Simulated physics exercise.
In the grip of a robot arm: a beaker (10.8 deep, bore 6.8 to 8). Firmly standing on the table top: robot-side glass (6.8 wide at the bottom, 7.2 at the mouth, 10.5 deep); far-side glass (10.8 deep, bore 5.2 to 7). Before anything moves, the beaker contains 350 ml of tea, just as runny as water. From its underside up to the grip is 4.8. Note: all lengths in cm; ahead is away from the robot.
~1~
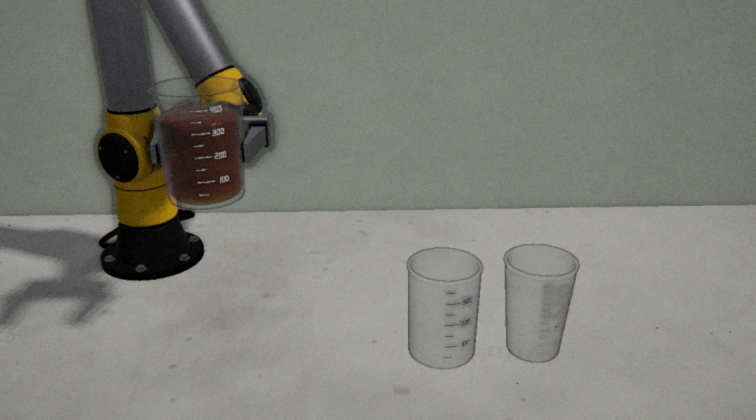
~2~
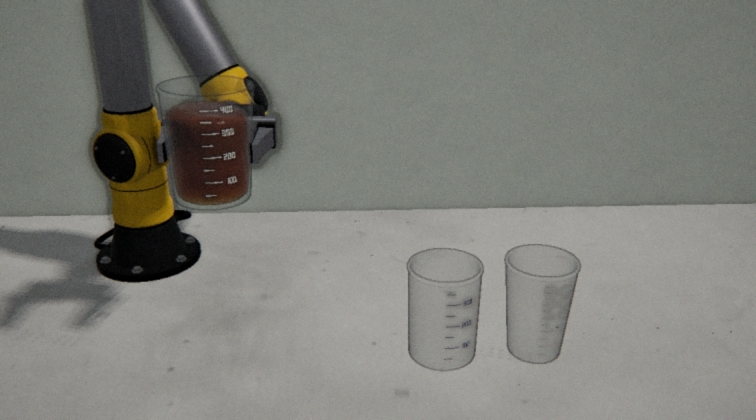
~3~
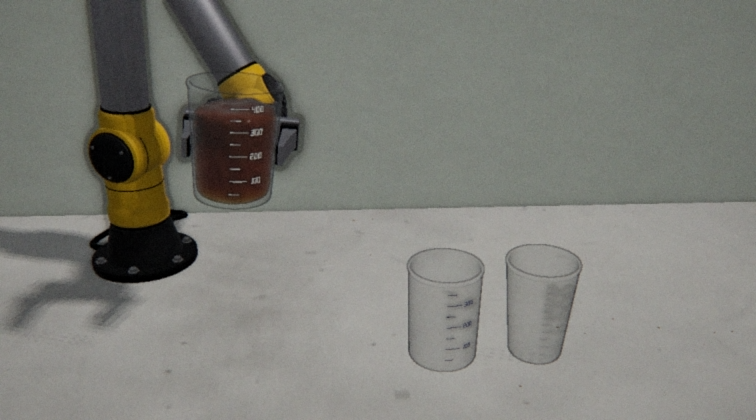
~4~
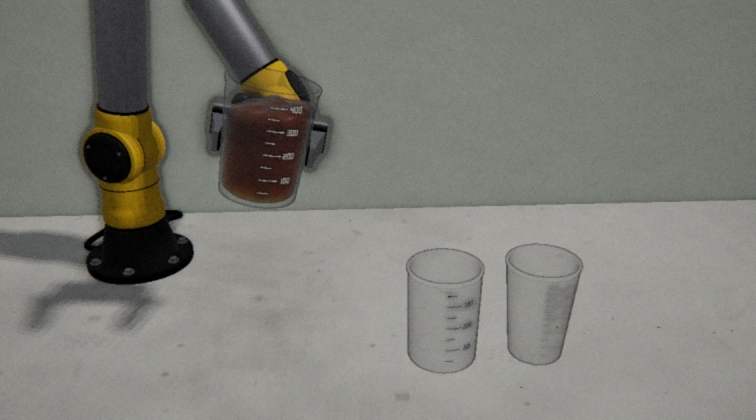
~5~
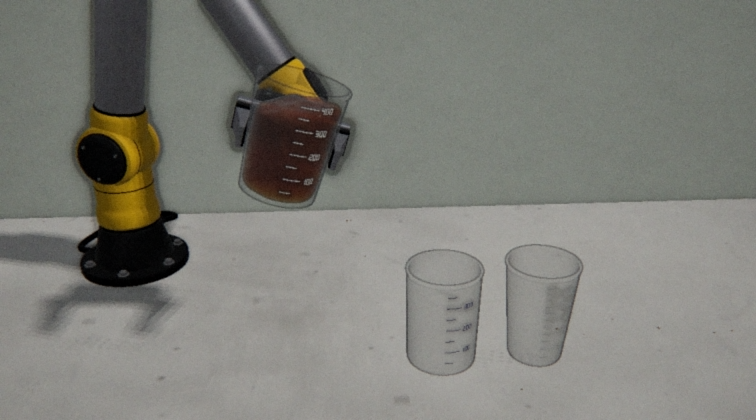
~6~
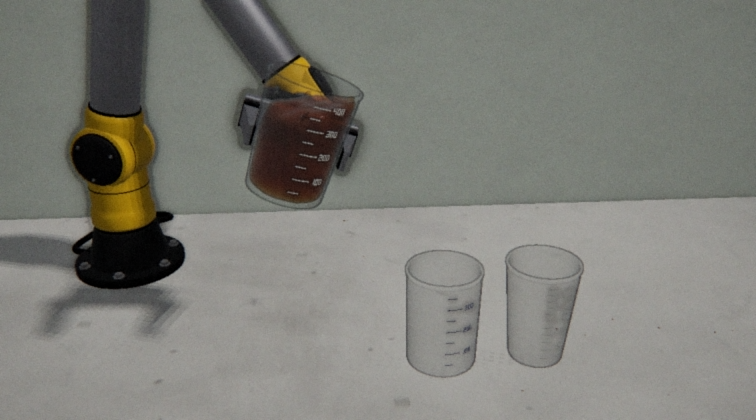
At first, a yellow and grey robot arm holds a clear beaker of reddish-brown tea upright at the left, while two empty glasses stand on the pale table top. The arm carries the beaker a short way right, gradually tilting it slightly toward the glasses, and the tea stays inside.
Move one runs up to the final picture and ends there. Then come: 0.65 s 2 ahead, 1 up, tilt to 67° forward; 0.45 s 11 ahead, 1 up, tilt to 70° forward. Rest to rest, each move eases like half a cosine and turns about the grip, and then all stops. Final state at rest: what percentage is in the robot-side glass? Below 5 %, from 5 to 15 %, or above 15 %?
Above 15 %.
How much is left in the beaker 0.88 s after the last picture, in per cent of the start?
Around 70 percent is still there.
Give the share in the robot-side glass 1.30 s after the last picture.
Around 25 percent of it.
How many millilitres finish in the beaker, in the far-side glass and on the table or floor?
Roughly 110, 30, 130 ml.
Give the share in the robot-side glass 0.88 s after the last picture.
Looks like about 25 per cent by then.
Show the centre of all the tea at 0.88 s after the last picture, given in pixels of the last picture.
The centre lands around (400, 192) in the last view.
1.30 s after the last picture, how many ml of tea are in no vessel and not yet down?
70 ml.
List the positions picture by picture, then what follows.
Beaker middle at (202, 144), level; upper third of the tea around (200, 124), from x 160 to 240, top at y 105; 345 ml in the beaker, in the first frame.
Beaker middle at (210, 144), tilted 2° forward; upper third of the tea around (206, 122), from x 165 to 250, top at y 100, in the second frame.
Beaker middle at (234, 142), tilted 6° forward; upper third of the tea around (235, 120), from x 195 to 275, top at y 100, in the third frame.
Beaker middle at (265, 140), tilted 12° forward; upper third of the tea around (269, 118), from x 225 to 310, top at y 95, in the fourth frame.
Beaker middle at (290, 139), tilted 16° forward; upper third of the tea around (295, 117), from x 245 to 340, top at y 100, in the fifth frame.
Beaker middle at (299, 138), tilted 18° forward; upper third of the tea around (307, 117), from x 250 to 355, top at y 90; 345 ml in the beaker, in the sixth frame.
Then, 0.44 s after the last picture, tilted 55° forward, liquid up to 28 above the table; 335 ml in the beaker, 10 ml in the air or running down outside.
Then, 0.88 s after the last picture, tilted 69° forward, liquid up to 27 above the table; 250 ml in the beaker, 85 ml in the robot-side glass, 10 ml in the air or running down outside.
Then, 1.30 s after the last picture, tilted 70° forward, liquid up to 25 above the table; 120 ml in the beaker, 80 ml in the robot-side glass, 70 ml on the table or floor, 5 ml in the far-side glass, 70 ml in the air or running down outside.
Then, 2.10 s after the last picture, tilted 70° forward, liquid up to 28 above the table; 125 ml on the table or floor, 110 ml in the beaker, 80 ml in the robot-side glass, 30 ml in the far-side glass.
Final state, 130 ml on the table or floor, 110 ml in the beaker, 80 ml in the robot-side glass, 30 ml in the far-side glass. That is 23 % in the robot-side glass.
